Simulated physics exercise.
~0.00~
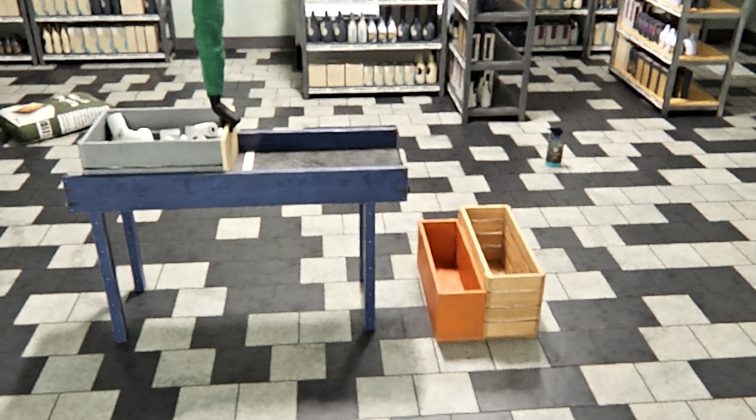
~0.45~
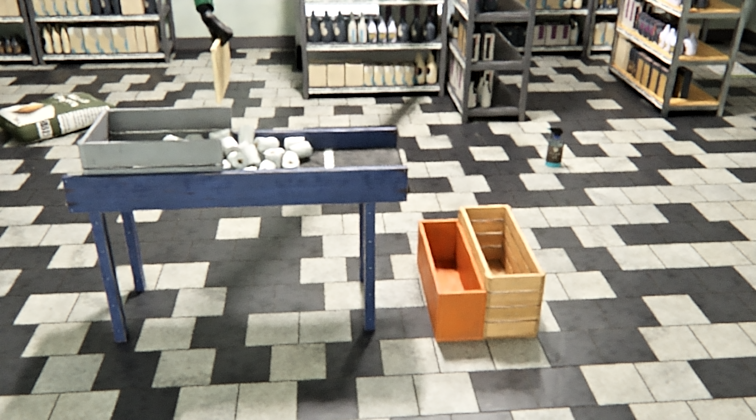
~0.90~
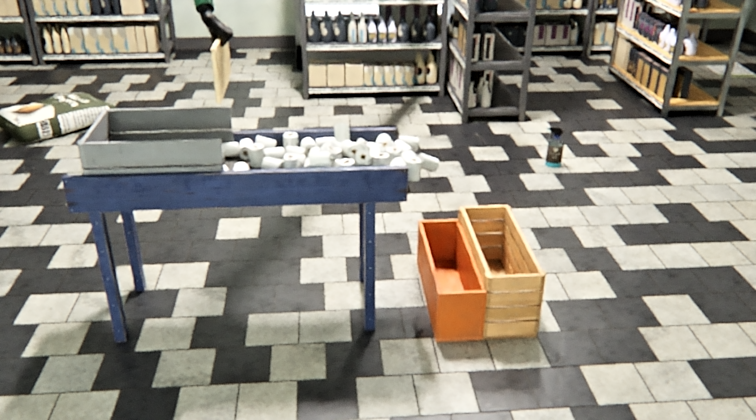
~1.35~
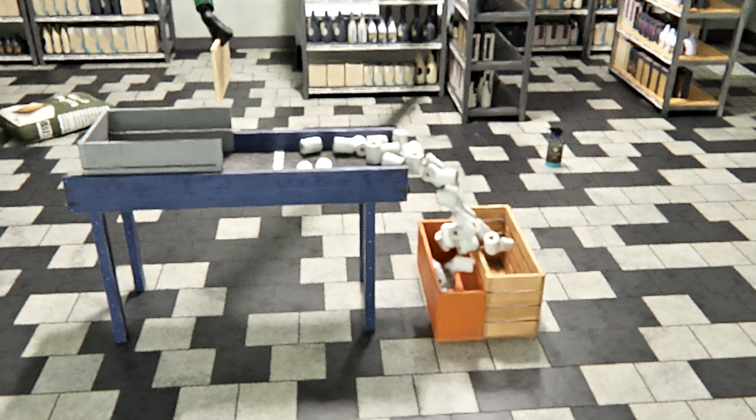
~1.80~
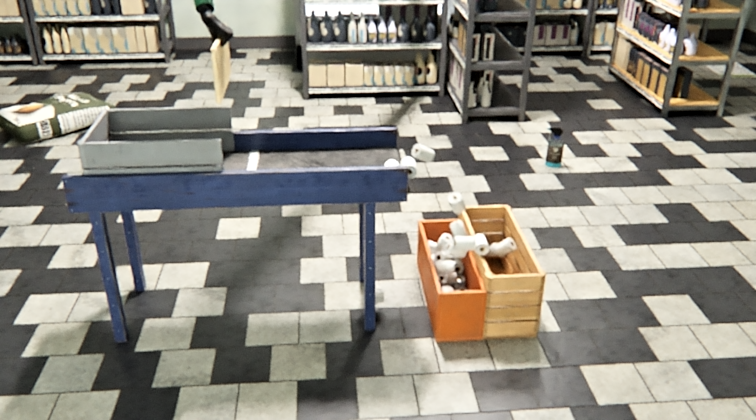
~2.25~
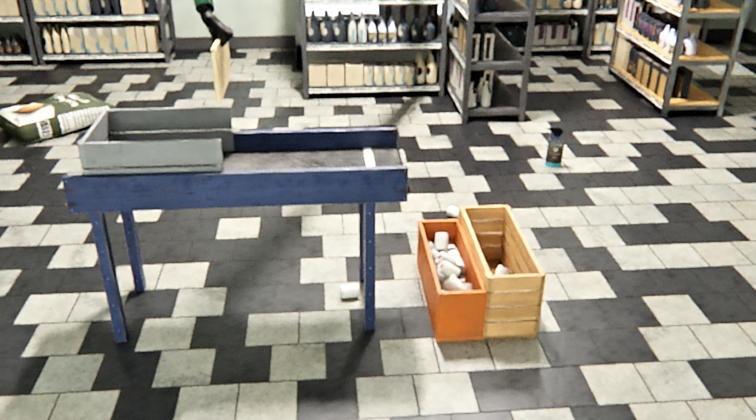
In a shop-like room with a black and pale tiled floor and stocked shelves behind, a still, slightly raised view faces a blue conveyor table. A grey pen of white rolls sits on its left end, while an orange tub and a wooden tote stand on the floor to the right. A gripper at the end of a green arm lifts a wooden gate from the pen, and the belt carries the rolls rightward. They spill off the end in a stream, most dropping into the orange tub and some into the tote. Finally the belt is empty, with one roll on the floor beneath the table and another behind the containers.
